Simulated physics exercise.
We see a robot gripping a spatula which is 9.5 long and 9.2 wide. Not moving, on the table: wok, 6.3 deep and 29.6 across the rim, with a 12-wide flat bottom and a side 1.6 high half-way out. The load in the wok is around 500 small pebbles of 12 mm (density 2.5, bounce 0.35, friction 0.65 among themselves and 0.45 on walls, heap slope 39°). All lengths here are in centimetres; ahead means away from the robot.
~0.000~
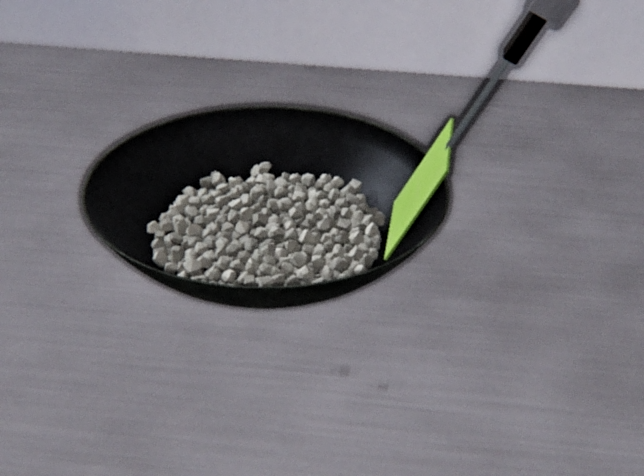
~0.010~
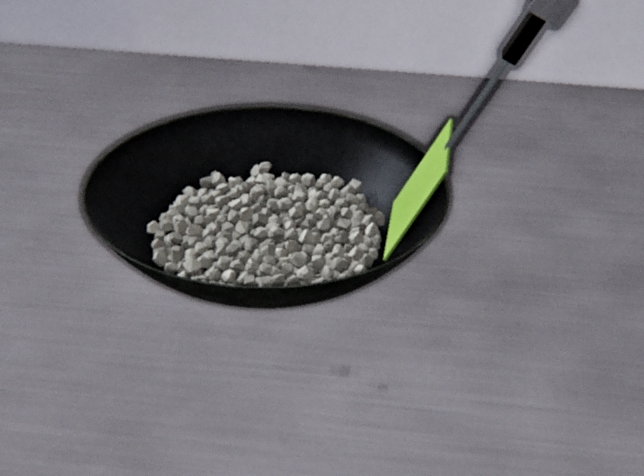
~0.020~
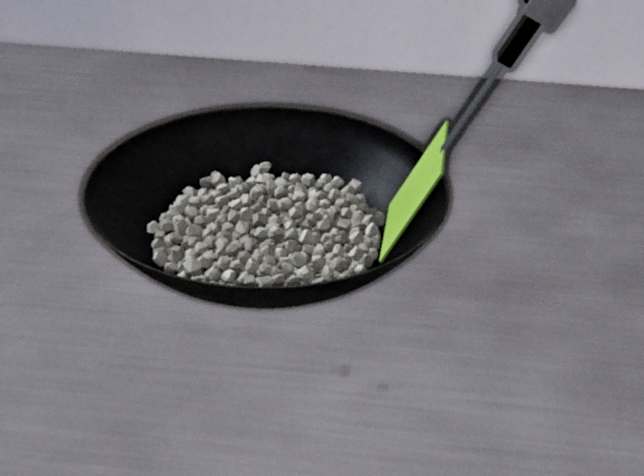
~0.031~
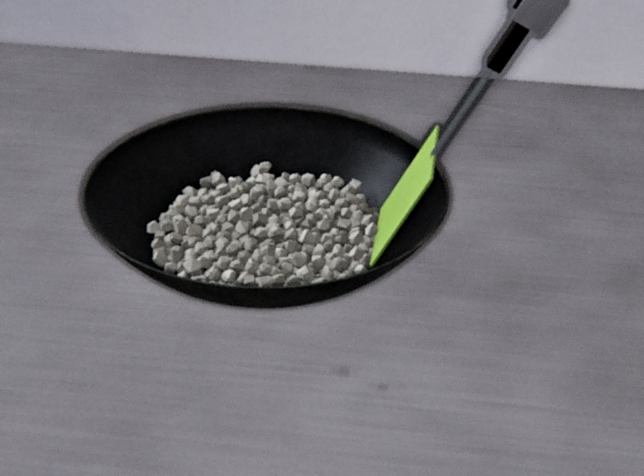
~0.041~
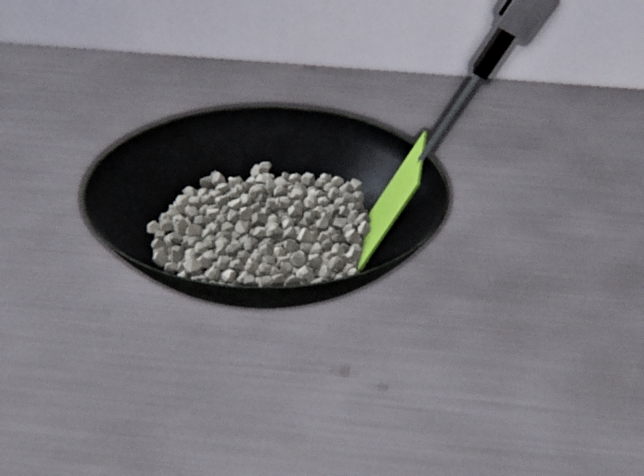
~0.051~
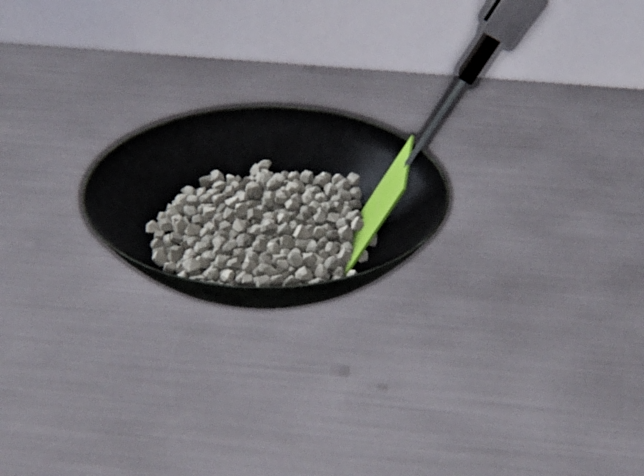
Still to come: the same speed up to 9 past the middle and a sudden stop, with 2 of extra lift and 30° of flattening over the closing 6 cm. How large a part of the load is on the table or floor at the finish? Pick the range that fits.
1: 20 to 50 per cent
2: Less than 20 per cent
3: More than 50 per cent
20 to 50 per cent (1).
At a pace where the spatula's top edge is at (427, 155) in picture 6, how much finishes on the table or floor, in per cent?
15 %.
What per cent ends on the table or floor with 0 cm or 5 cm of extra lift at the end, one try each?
I'd say close to 25 percent for the first and close to 30 percent for the second.
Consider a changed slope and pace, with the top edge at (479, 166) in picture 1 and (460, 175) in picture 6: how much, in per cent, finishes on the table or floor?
About 10 per cent.
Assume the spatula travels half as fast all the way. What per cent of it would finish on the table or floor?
I'd reckon close to 15 per cent.
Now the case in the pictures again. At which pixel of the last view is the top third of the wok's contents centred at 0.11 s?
At about (220, 199).
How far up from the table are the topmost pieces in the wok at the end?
Peak at rest, approximately 6.5 centimetres.
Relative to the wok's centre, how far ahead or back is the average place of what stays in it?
It rests close to 4.5 centimetres ahead of centre.
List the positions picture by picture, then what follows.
In the first frame, spatula top edge at (450, 144), sloping 63°; upper third of the load around (266, 221), from x 155 to 380, top at y 170; 495 in the wok.
In the second frame, spatula top edge at (449, 144), sloping 63°; upper third of the load around (266, 221), from x 155 to 380, top at y 170.
In the third frame, spatula top edge at (445, 147), sloping 63°; upper third of the load around (266, 221), from x 155 to 380, top at y 170.
In the fourth frame, spatula top edge at (435, 151), sloping 63°; upper third of the load around (266, 222), from x 155 to 375, top at y 170.
In the fifth frame, spatula top edge at (422, 157), sloping 63°; upper third of the load around (267, 220), from x 155 to 370, top at y 170.
In the sixth frame, spatula top edge at (409, 161), sloping 63°; upper third of the load around (271, 219), from x 155 to 375, top at y 165; 495 in the wok.
By 0.11 s, sloping 63°, highest piece 7 above the table; 495 in the wok.
By 0.16 s, sloping 57°, highest piece 10 above the table; 491 in the wok, 4 on the blade or in flight.
By 0.39 s, sloping 33°, highest piece 9 above the table; 317 in the wok, 113 on the table or floor, 65 on the blade or in flight.
By 1.44 s, sloping 33°, highest piece 7 above the table; 316 in the wok, 179 on the table or floor.
Final count, 316 in the wok, 179 on the table or floor. That is 36 % on the table or floor.
